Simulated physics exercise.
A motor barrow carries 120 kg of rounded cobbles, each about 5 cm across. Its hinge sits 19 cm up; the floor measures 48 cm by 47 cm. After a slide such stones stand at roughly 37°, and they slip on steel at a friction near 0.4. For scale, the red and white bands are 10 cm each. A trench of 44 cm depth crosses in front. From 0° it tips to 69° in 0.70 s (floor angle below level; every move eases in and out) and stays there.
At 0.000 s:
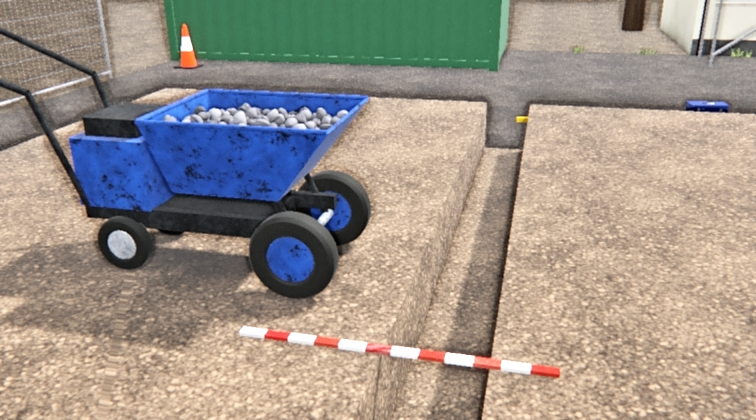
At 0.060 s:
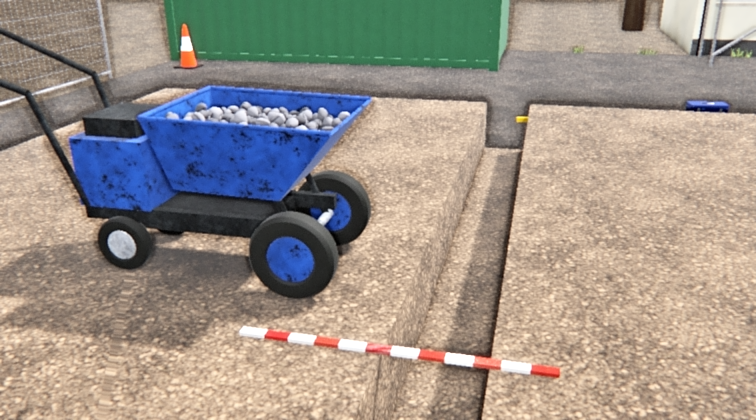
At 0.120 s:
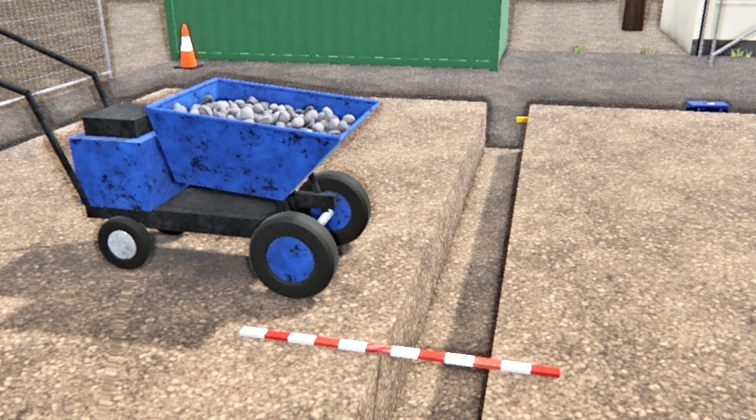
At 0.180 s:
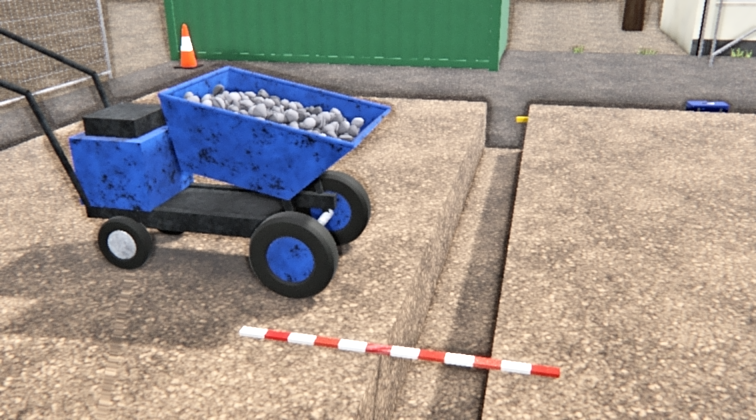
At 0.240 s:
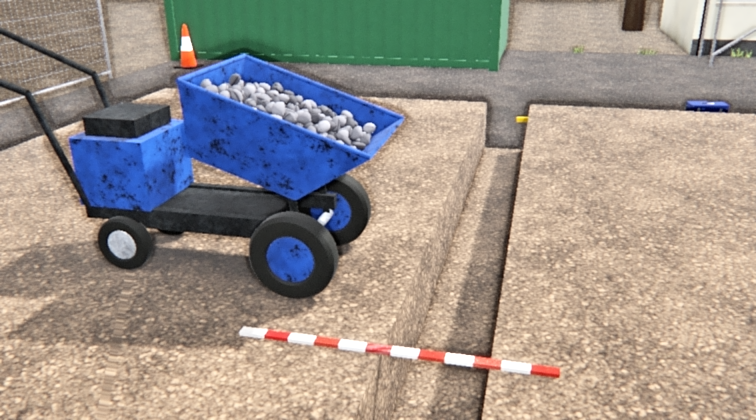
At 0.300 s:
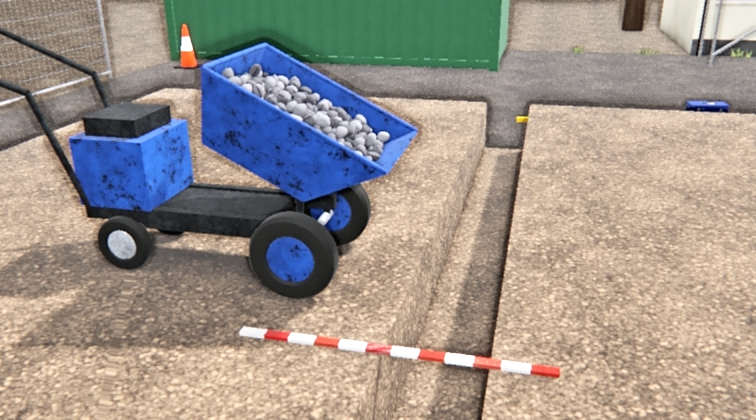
On a gravelly yard beside a narrow trench, a blue motor barrow raising its skip of rounded stones, tilting toward the right.
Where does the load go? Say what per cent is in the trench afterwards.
Close to 62 in a hundred.
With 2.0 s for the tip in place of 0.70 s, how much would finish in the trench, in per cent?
In that case some 90 per cent.
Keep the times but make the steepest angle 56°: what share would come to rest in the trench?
Then about 40 per cent.
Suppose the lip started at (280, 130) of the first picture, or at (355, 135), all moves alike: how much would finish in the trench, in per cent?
Near 95 per cent from the first place, 40 from the second.
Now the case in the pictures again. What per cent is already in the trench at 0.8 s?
Some 20 per cent.
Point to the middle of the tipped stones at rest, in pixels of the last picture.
Around (485, 350).
After 0.5 s the floor is at 58°; 100 % in the skip; the foremost stones are at (416, 208).
After 0.8 s the floor is at 69°; 73 % in the skip, 22 % in the trench, 5 % past the trench; the foremost stones are at (521, 282).
After 1.1 s the floor is at 69°; 26 % in the skip, 36 % in the trench, 38 % past the trench; the foremost stones are at (706, 310).
After 3.1 s the floor is at 69°; 0 % in the skip, 62 % in the trench, 38 % past the trench; the foremost stones are past the picture's edge.
